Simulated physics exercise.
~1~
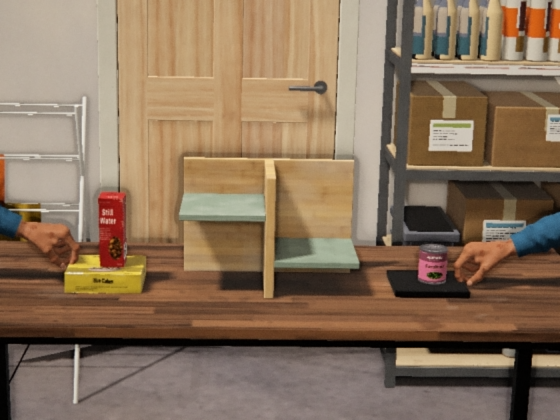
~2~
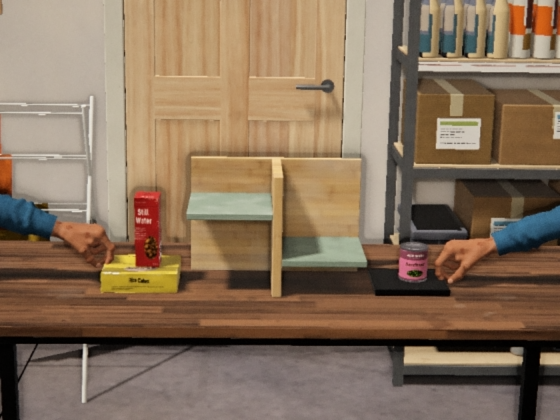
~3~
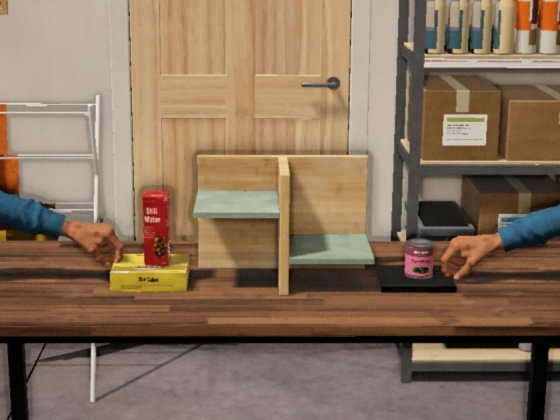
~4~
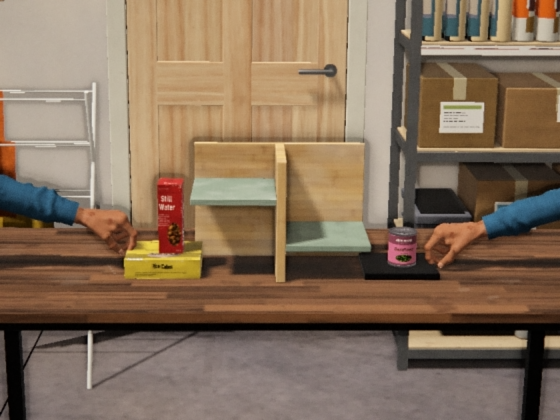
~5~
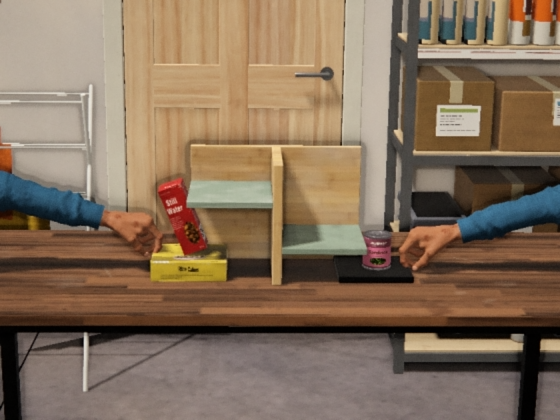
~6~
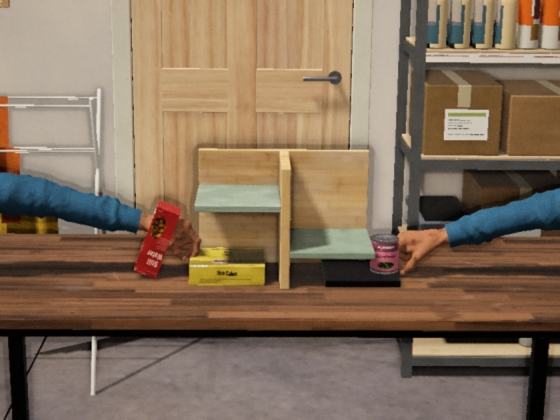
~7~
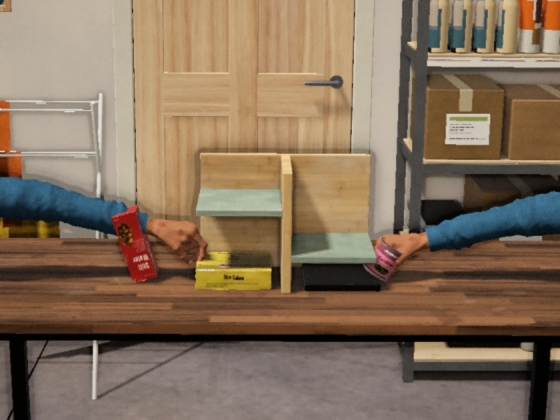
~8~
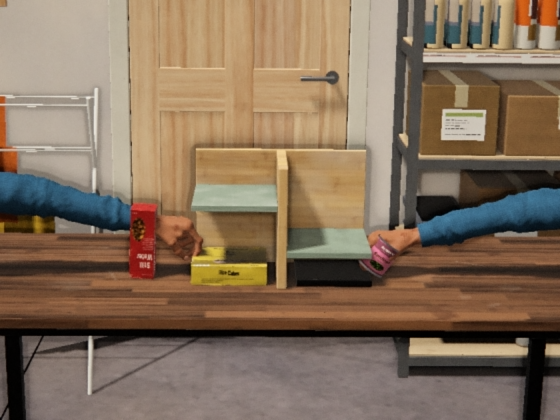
Pushed inward by hands, the red carton and pink tin hit the shelf and tip backward.
